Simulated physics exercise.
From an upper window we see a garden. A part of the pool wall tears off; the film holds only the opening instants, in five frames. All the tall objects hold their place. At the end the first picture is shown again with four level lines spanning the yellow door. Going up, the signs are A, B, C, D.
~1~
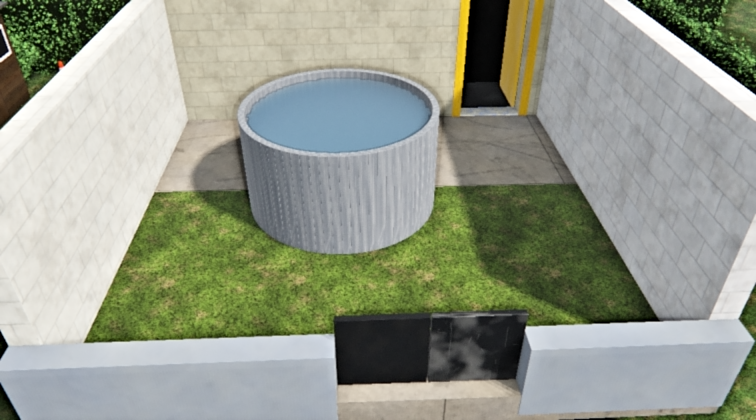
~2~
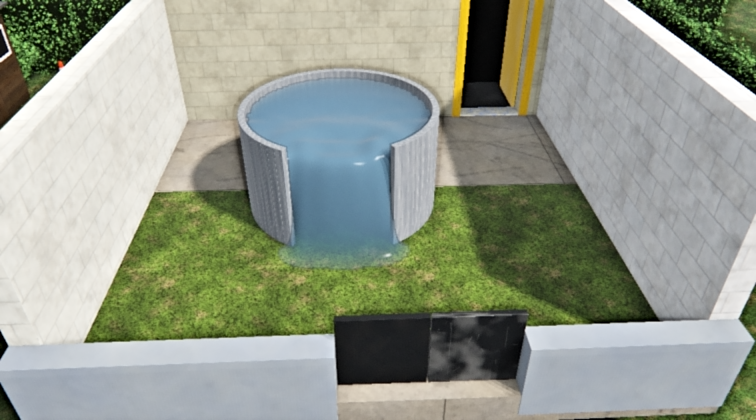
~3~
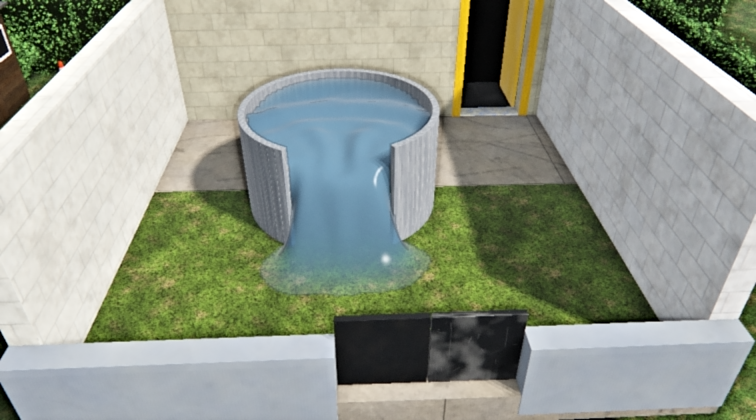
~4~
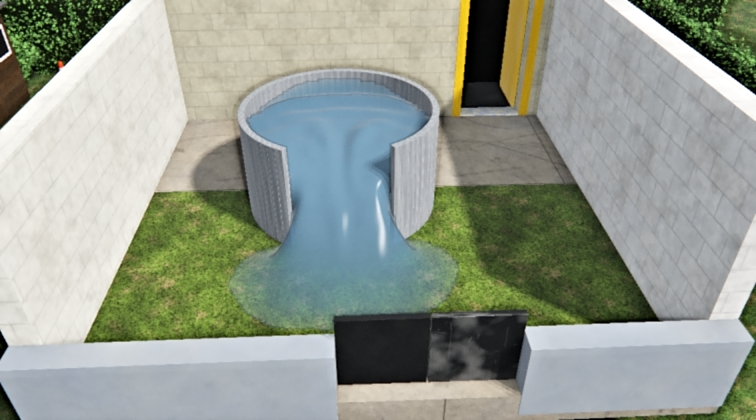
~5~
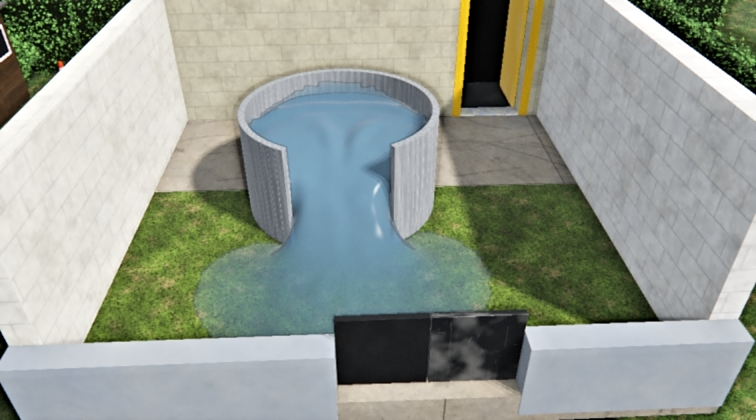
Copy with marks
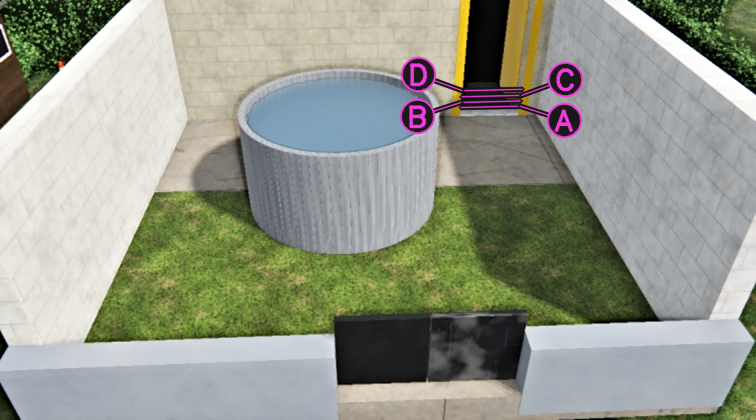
Walled garden with a round grey pool opening at the front, water pouring through the gap and spreading across the grass.
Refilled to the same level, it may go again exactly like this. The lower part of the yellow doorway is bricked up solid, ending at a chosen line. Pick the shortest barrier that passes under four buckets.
B is the one.
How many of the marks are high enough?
Three.
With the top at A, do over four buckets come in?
Yes, it does.
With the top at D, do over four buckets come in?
No, not at all.
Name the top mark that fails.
Here it is mark A.
On the marked copy, A at (490, 106); B at (491, 101); C at (491, 96); D at (492, 90); from the bottom up A, B, C, D.
If A is chosen, about 9 bucketfuls get in.
If B is chosen, nothing gets over.
If C is chosen, nothing gets over.
If D is chosen, nothing gets over.
